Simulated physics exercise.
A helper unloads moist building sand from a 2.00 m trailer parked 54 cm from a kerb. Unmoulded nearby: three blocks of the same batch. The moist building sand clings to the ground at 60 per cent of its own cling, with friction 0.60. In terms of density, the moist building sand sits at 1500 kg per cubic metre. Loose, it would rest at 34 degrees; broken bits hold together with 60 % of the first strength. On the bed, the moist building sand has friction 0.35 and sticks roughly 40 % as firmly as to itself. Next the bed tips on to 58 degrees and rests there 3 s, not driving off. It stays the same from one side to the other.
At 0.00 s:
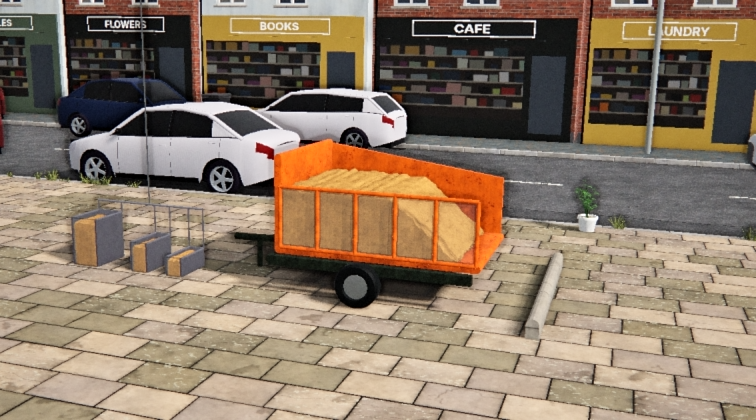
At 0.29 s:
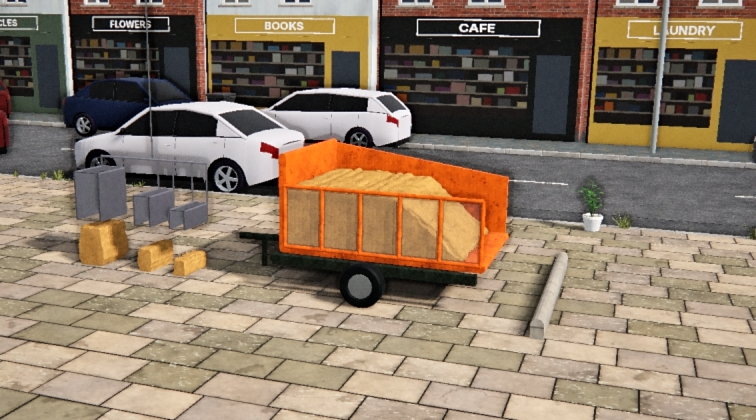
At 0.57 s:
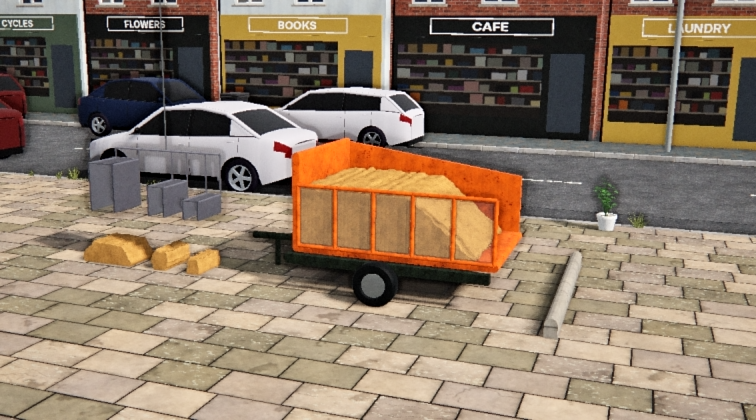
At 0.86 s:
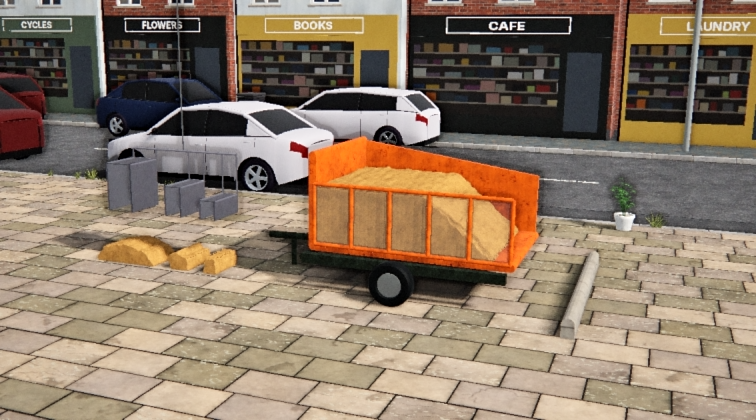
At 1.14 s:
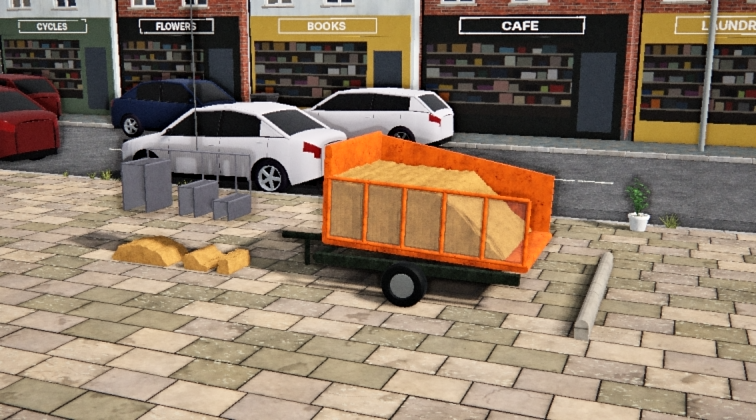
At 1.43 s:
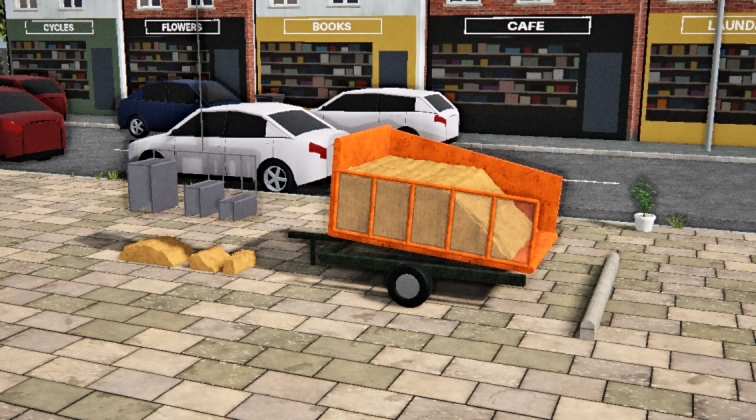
Grey moulds rose off three blocks of sand on the paving, and the blocks slumped into low heaps; then the orange trailer bed, loaded with sand, began tilting slightly, its left end rising.
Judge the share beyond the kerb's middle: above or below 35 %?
I judge it below.
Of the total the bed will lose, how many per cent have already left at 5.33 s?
Close to 90 in a hundred.
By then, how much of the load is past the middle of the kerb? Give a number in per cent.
Close to 30 in a hundred.
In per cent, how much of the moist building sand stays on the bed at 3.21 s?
Roughly 100 per cent.
By 3.21 s, the tilt is 19 degrees, 99 % is on the bed and 0 % past the kerb's middle.
By 5.33 s, the tilt is 36 degrees, 32 % is on the bed and 21 % past the kerb's middle.
By 7.44 s, the tilt is 53 degrees, 22 % is on the bed and 30 % past the kerb's middle.
By 9.55 s, the tilt is 58 degrees, 21 % is on the bed and 30 % past the kerb's middle.
By 11.25 s, at the end, the tilt is 58 degrees, 21 % is on the bed and 30 % past the kerb's middle.
